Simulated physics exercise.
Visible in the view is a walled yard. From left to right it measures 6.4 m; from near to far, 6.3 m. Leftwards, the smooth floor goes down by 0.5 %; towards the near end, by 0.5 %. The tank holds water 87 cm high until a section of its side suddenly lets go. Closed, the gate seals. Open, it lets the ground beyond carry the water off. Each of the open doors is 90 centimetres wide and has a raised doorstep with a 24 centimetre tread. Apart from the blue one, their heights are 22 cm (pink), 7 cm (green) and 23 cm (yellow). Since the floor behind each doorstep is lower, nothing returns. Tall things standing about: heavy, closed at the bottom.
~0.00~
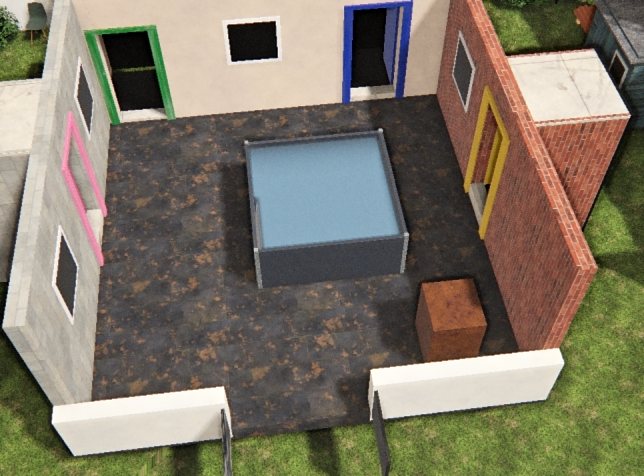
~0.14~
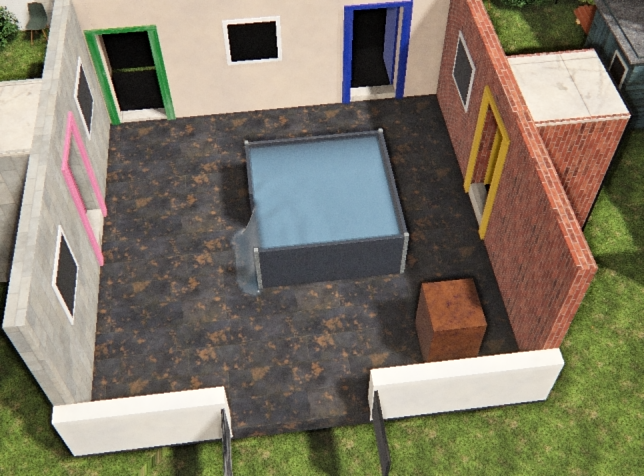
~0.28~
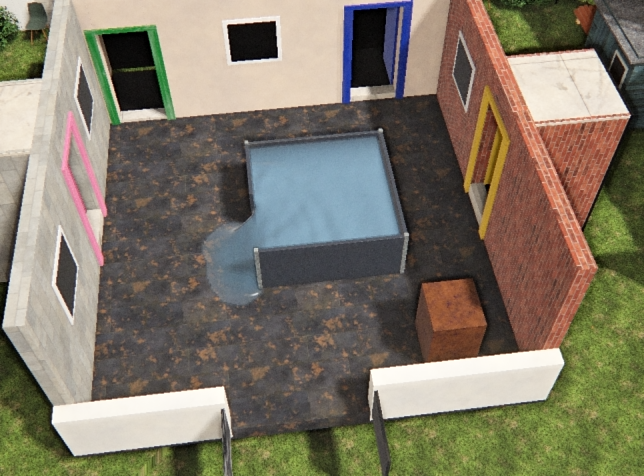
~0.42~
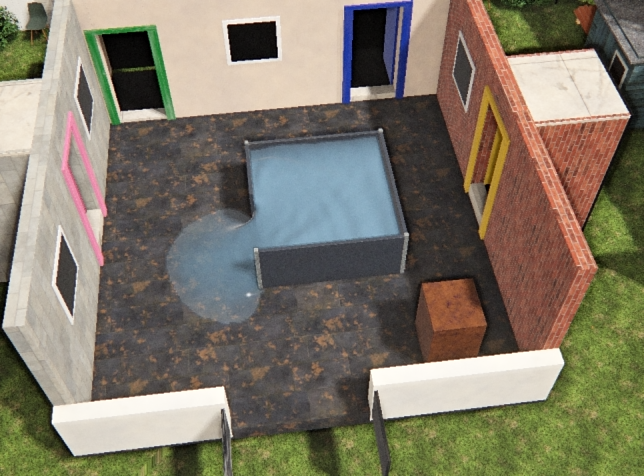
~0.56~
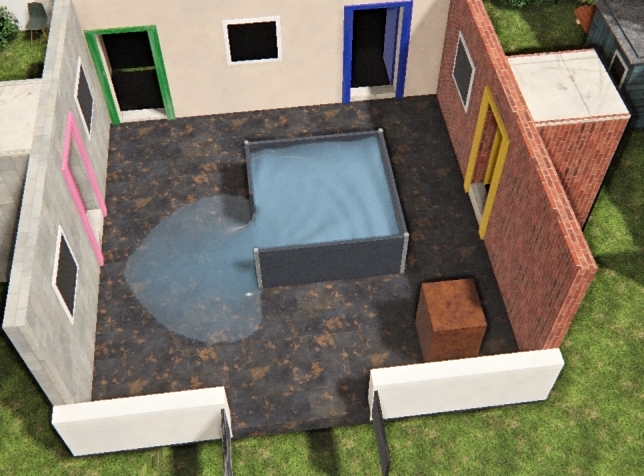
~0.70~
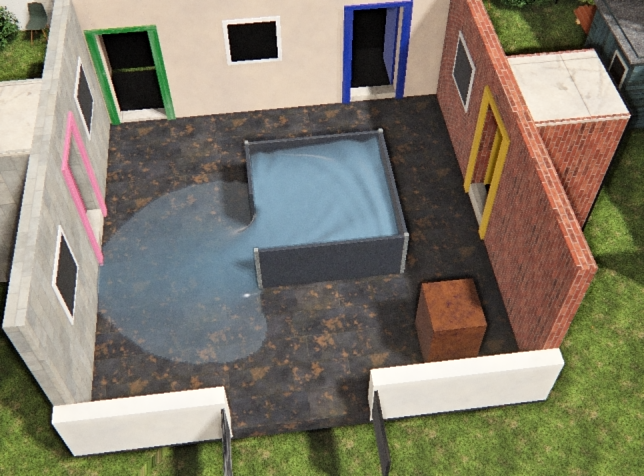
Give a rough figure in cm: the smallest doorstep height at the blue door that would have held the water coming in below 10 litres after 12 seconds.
9.5 cm.
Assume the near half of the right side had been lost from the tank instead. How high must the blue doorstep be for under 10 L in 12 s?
About 18 cm.
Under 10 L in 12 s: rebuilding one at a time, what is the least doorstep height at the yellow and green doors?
You'd want about 7.5 centimetres at yellow and about 24 centimetres at green.
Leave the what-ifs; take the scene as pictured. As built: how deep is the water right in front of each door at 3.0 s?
Depth (cm): Pink 30 / blue 0 / green 25 / yellow 0.
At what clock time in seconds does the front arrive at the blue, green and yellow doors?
Arrival: Blue 4.5 s, green 2.0 s, yellow 4.5 s.
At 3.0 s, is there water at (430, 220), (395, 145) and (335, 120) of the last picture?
In order: Untouched, untouched, untouched.
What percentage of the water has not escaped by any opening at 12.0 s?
Share still there: Approx. 78 percent.
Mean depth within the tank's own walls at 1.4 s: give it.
Near 60 cm, averaged.
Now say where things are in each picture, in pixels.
Still water, 87 cm deep, in the tank at (322, 190); the blue door at (375, 59) is dry, in the first picture.
Water pours out at (258, 246) and has run 0.3 m, to (241, 272); about 11 cm deep outside, 87 cm at the back, in the second picture.
The front is at (207, 249), 0.9 m from the gap at (258, 247); 1.1 m2 of floor is wet, 87 cm left at the back, in the third picture.
The gap is at (259, 248), the front 1.5 m out at (171, 265); the back of the tank holds 87 cm, in the fourth picture.
Water pours out at (259, 248) and has run 2.1 m, to (130, 278); about 7 cm deep outside, 82 cm at the back, in the fifth picture.
The gap is at (259, 248), the front 2.6 m out at (99, 306); the back of the tank holds 73 cm; the blue door at (375, 59), 4.3 m from the gap, is still 3.3 m from the nearest water, in the sixth picture.
After 1.4 s water covers 30 % of the floor, deepest (52 cm) near (255, 268); it has not reached the blue door.
After 3.0 s water covers 45 % of the floor, deepest (42 cm) near (90, 430); it has not reached the blue door.
After 12.0 s water covers 100 % of the floor, deepest (15 cm) near (488, 270); 10 cm at the blue door, 0 litres in over its 13 cm doorstep.
At the blue door as built, the water arrived by 4.4 s and peaked near 13 cm at 9.8 s.
Run again over the same 12 s with other heights there, 30 litres in over 7.5 cm, 6 litres over 10.5 cm. The limit of 10 litres is kept from about 9.5 cm up.
